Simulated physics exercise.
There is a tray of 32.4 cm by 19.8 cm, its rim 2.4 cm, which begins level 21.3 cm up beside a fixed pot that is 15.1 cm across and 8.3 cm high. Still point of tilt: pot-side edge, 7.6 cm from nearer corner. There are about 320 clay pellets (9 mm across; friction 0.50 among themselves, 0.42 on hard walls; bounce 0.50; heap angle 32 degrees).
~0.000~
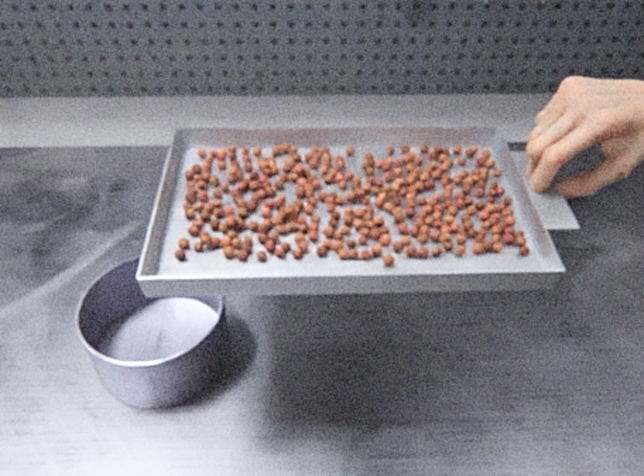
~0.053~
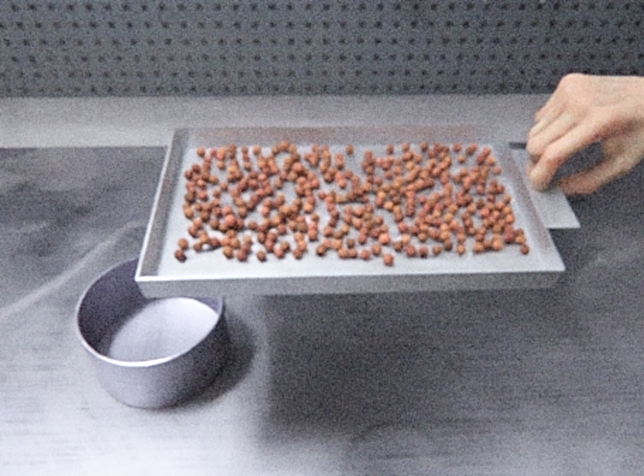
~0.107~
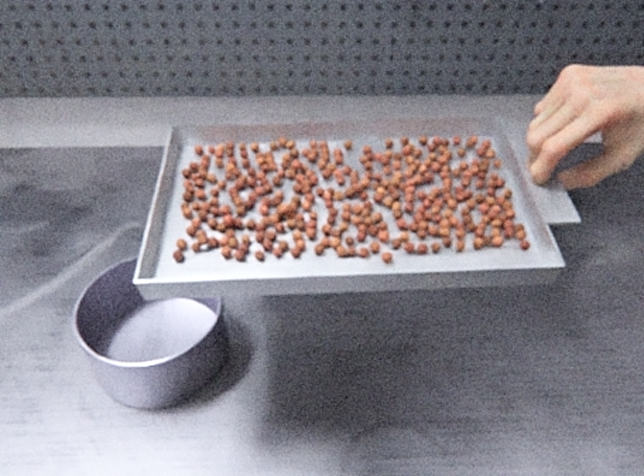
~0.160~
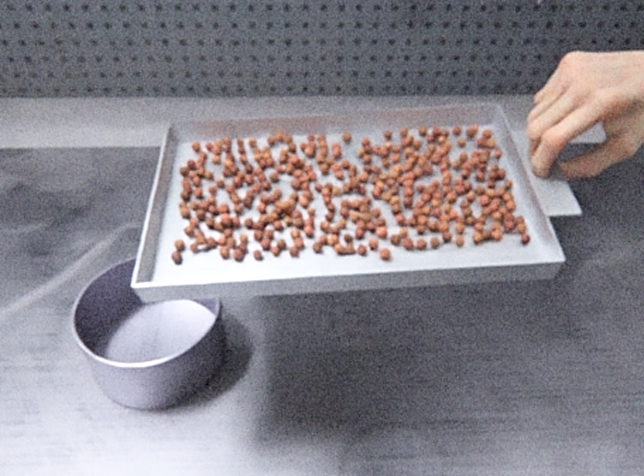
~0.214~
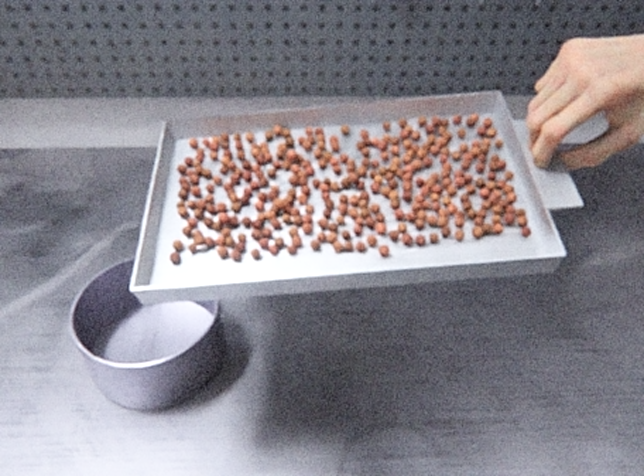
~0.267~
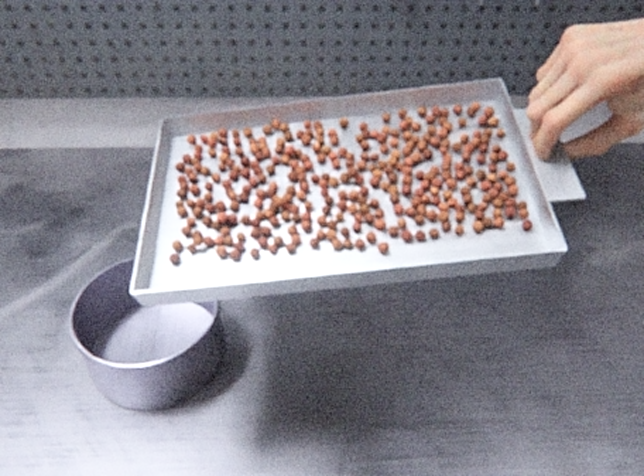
A hand at the right held a pale metal tray scattered with small reddish-brown pellets above a round pot, then slowly raised its right side a little while the pellets stayed spread out.
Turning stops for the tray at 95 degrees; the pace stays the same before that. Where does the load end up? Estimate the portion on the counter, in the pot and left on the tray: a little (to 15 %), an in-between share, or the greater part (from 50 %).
Counter: The greater part; pot: A little; tray: A little.
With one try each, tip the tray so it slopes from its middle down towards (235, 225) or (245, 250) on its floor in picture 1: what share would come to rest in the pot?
65 and 20 %.
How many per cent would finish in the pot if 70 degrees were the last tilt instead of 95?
0 %.
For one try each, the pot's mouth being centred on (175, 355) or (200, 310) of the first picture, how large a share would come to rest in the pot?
75 and 5 %.
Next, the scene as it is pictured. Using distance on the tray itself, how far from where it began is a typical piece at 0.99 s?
I'd say close to 7 centimetres.
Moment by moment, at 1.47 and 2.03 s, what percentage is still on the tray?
100 then 20.
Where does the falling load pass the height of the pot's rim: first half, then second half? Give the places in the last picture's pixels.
(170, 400) or so first, later (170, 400).
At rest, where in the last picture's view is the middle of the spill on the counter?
(153, 460).
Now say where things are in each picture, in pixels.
Tray tilt 0 degrees, front corners at (141, 276) and (560, 268); middle of the pieces at (351, 197); pot at (151, 303), in the first picture.
Tray tilt 1 degrees, front corners at (140, 277) and (560, 267); middle of the pieces at (351, 196), in the second picture.
Tray tilt 3 degrees, front corners at (138, 279) and (560, 263); middle of the pieces at (349, 193), in the third picture.
Tray tilt 5 degrees, front corners at (136, 283) and (560, 258), lowest corner left front; middle of the pieces at (348, 188), in the fourth picture.
Tray tilt 8 degrees, front corners at (135, 287) and (561, 252), lowest corner left front; middle of the pieces at (346, 183), in the fifth picture.
Tray tilt 11 degrees, front corners at (135, 290) and (562, 247), lowest corner left front; middle of the pieces at (345, 178); pot at (145, 305). Its pace works out near 55 degrees a second, in the sixth picture.
After 0.99 s, tilt 50 degrees; the tray holds 100 %, the pot 0 %.
After 1.47 s, tilt 76 degrees; the tray holds 100 %, the pot 0 %.
After 2.03 s, tilt 95 degrees; the tray holds 20 %, the pot 0 %.
In the end, at 3.0 s, counter 95 %, pot 0 %, tray 5 %.
